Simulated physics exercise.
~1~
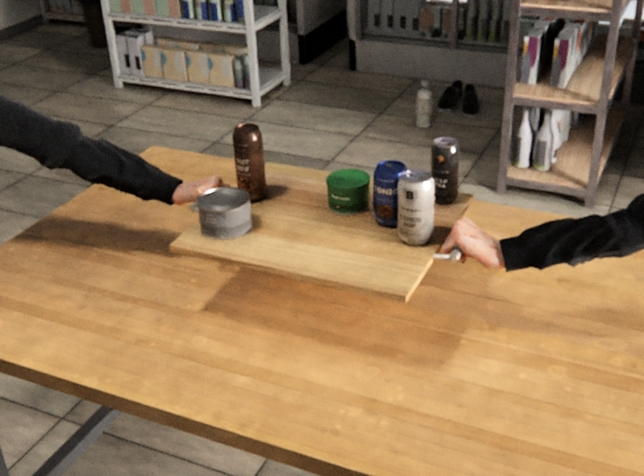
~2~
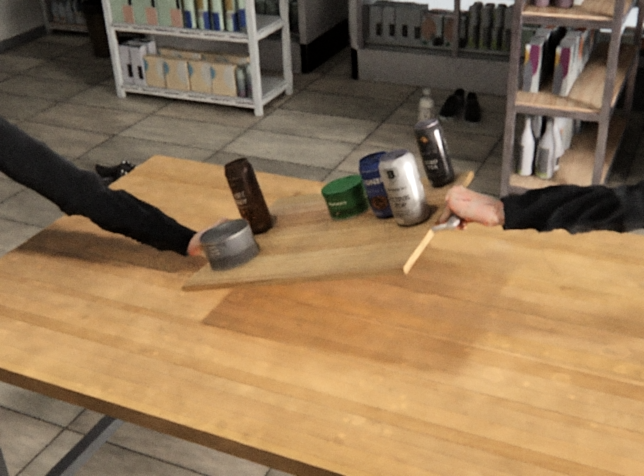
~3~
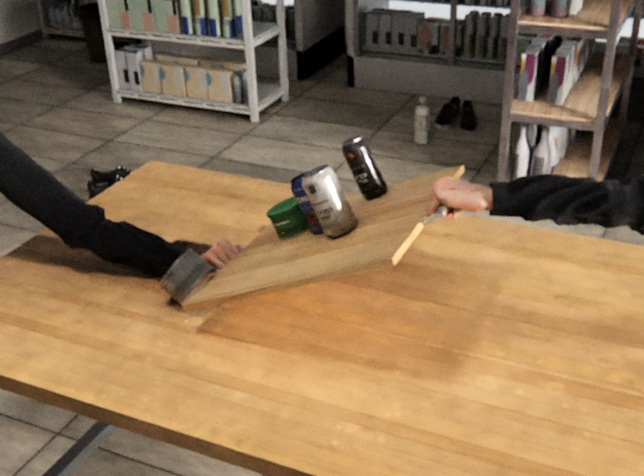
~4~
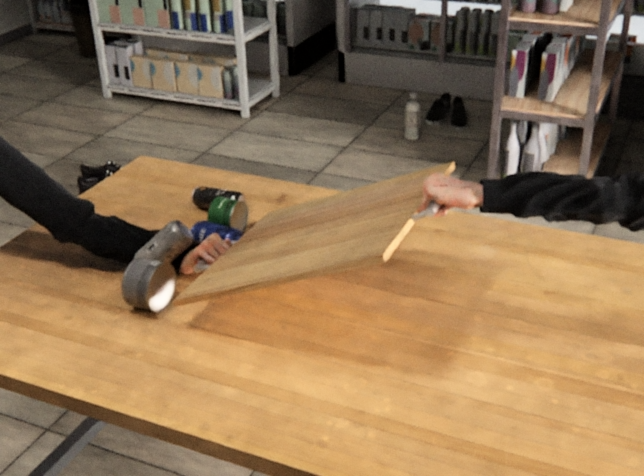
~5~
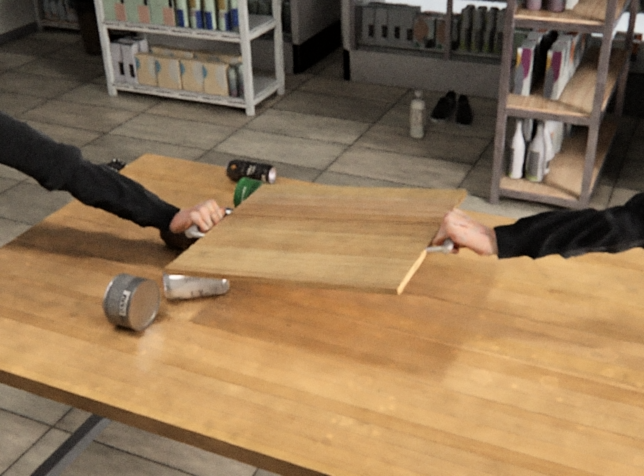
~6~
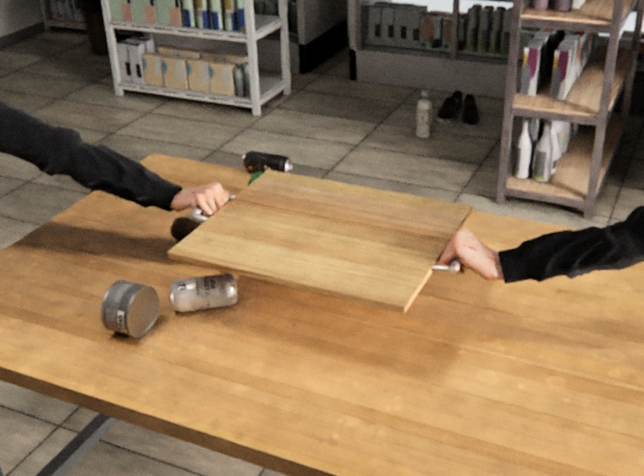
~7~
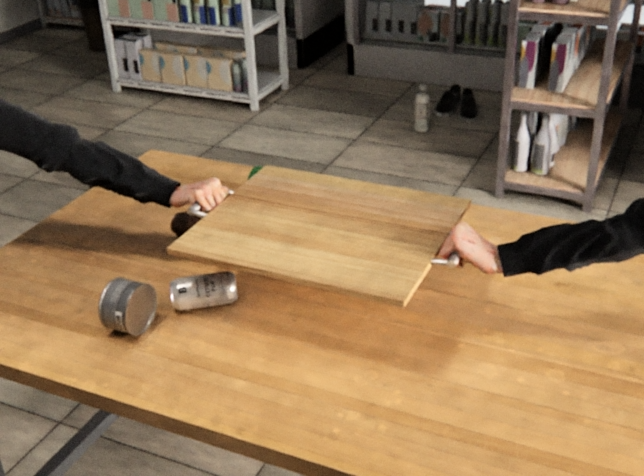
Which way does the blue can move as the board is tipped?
The blue can moves to the left.
